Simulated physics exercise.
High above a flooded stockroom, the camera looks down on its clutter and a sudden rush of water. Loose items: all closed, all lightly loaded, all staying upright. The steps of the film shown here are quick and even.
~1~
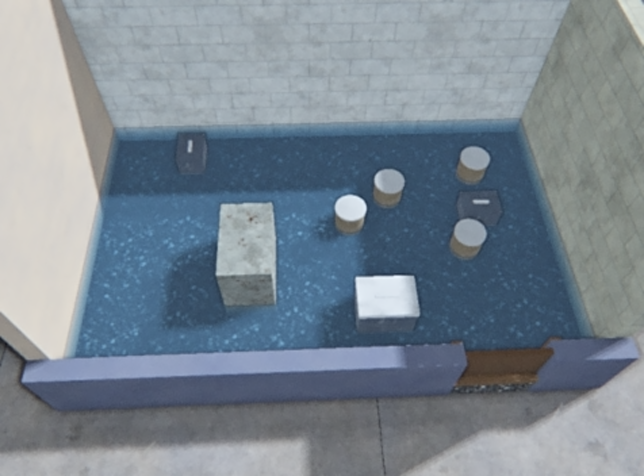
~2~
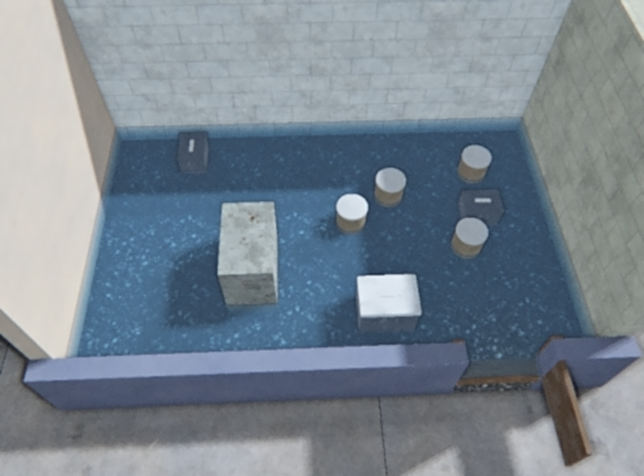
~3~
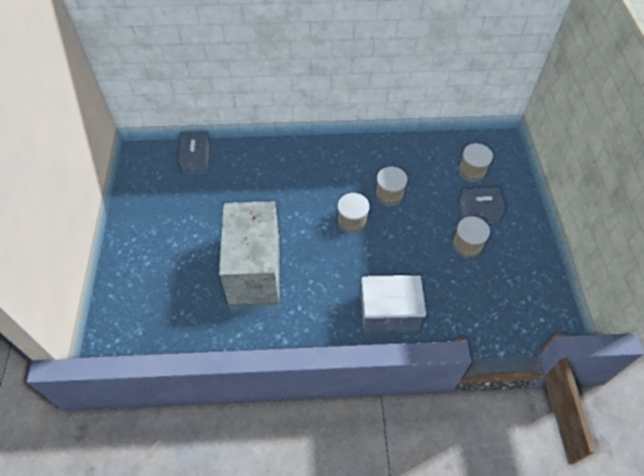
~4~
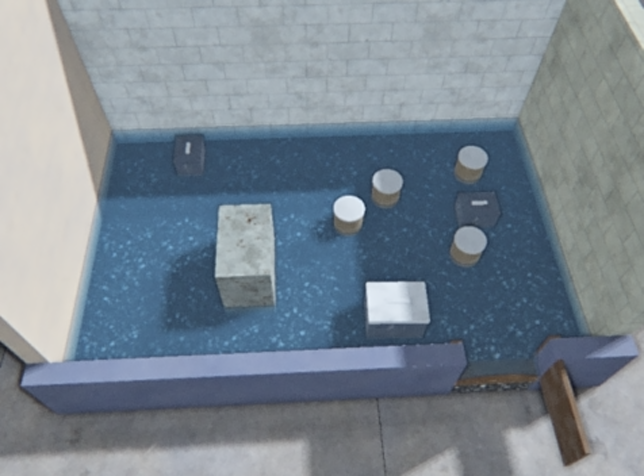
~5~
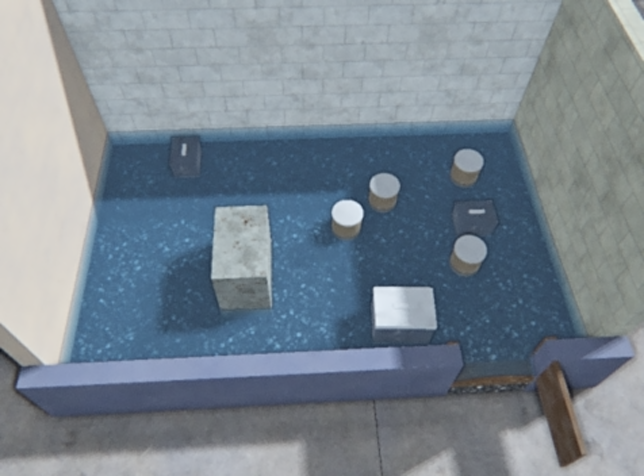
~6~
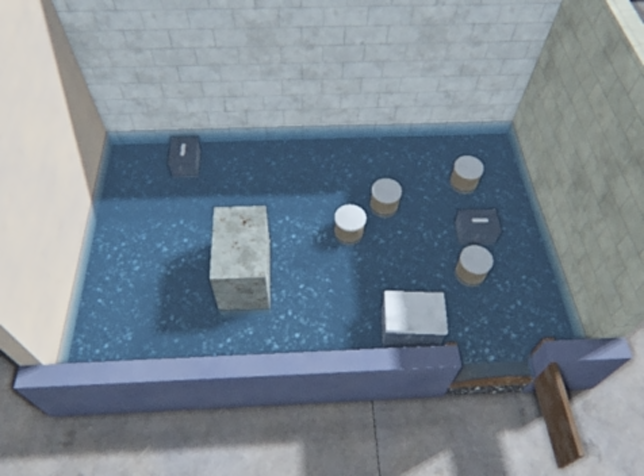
A flooded, walled stockroom with a pale brick back wall and a low blue front wall is seen from high above. A tall speckled grey block stands left of centre, with a white chest near the front, four white-topped tan pails to the right and two dark cases farther back. The brown gate at front right swings outward, then the chest drifts slowly rightward and the pails shift slightly forward.
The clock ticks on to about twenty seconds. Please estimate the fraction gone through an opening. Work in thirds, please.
Watching it, I'd put the amount that escapes at two thirds or higher.
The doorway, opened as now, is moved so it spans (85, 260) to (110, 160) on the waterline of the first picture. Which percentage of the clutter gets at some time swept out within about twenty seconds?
Roughly 60 in a hundred.
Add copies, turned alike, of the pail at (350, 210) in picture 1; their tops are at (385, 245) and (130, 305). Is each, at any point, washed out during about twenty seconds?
Swept away; held back.
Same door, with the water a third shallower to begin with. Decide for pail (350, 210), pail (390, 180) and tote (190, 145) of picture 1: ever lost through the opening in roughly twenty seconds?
Sequence: Removed / removed / not removed.
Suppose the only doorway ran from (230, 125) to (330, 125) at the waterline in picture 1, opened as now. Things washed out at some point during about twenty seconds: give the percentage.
Near 90 percent, give or take.
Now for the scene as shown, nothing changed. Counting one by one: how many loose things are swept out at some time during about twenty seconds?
Number: 6.
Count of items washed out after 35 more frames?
6.
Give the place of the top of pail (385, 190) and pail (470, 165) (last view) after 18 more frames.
The first should be around (460, 260) and the second around (509, 227).
A moment on, 1 of 7 are out; 6 afloat.
Next, 3 of 7 are out; 4 afloat.
Later, 6 of 7 are out; 1 afloat.
In the end, 6 of 7 are out; 1 afloat.
